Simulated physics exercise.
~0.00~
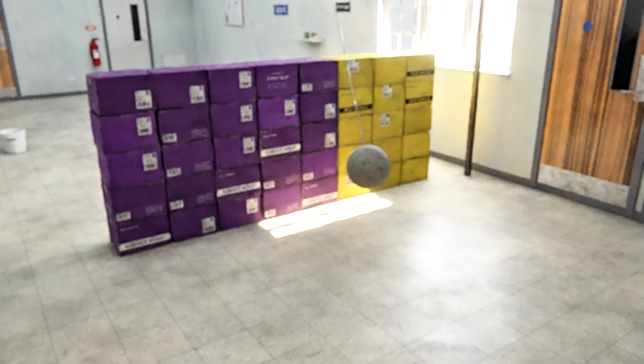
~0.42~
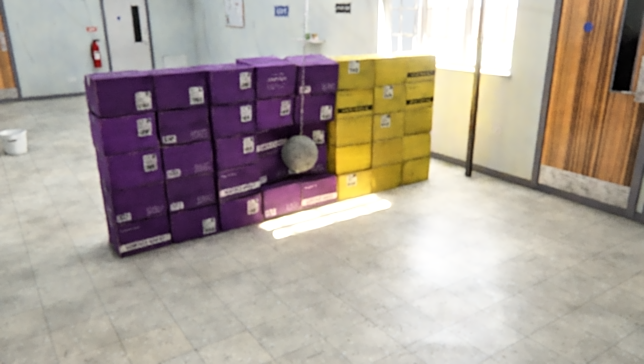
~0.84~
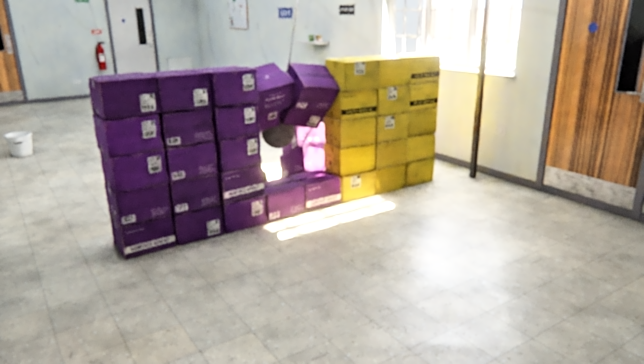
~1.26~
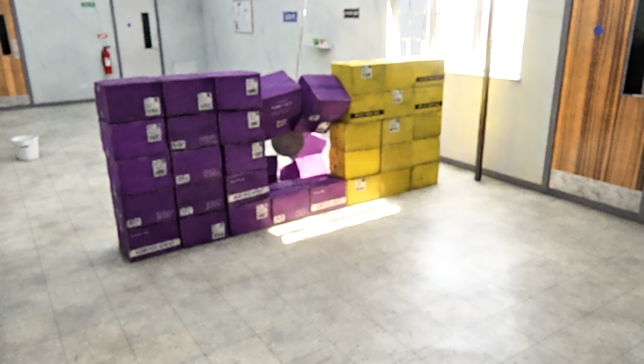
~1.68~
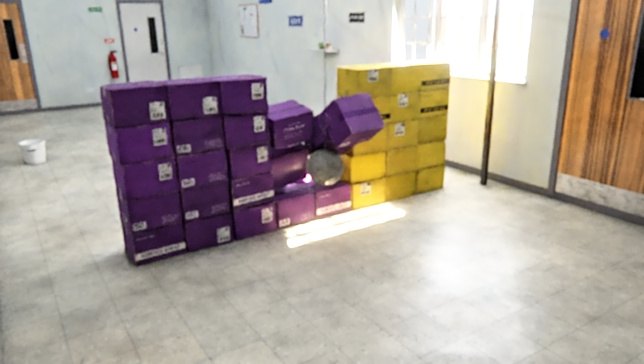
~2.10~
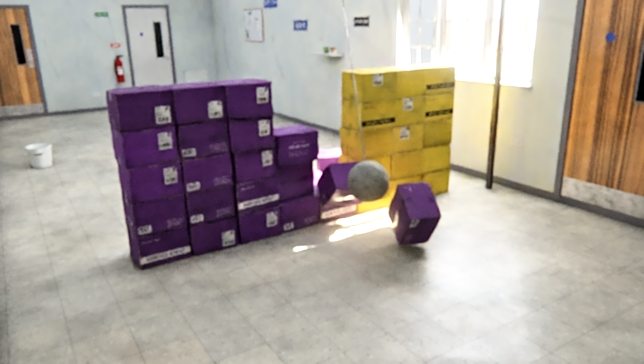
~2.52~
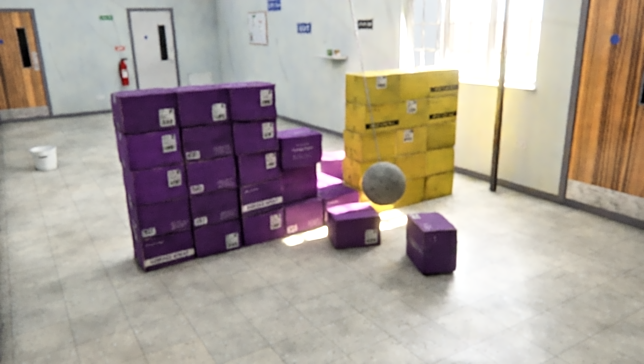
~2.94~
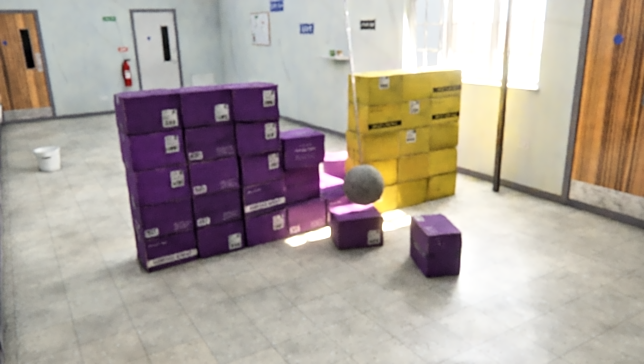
In a bright room with a pale tiled floor, a hanging grey ball swung left into a wall of purple and yellow boxes, knocked a gap in the purple part and swung back, leaving two purple boxes on the floor in front.
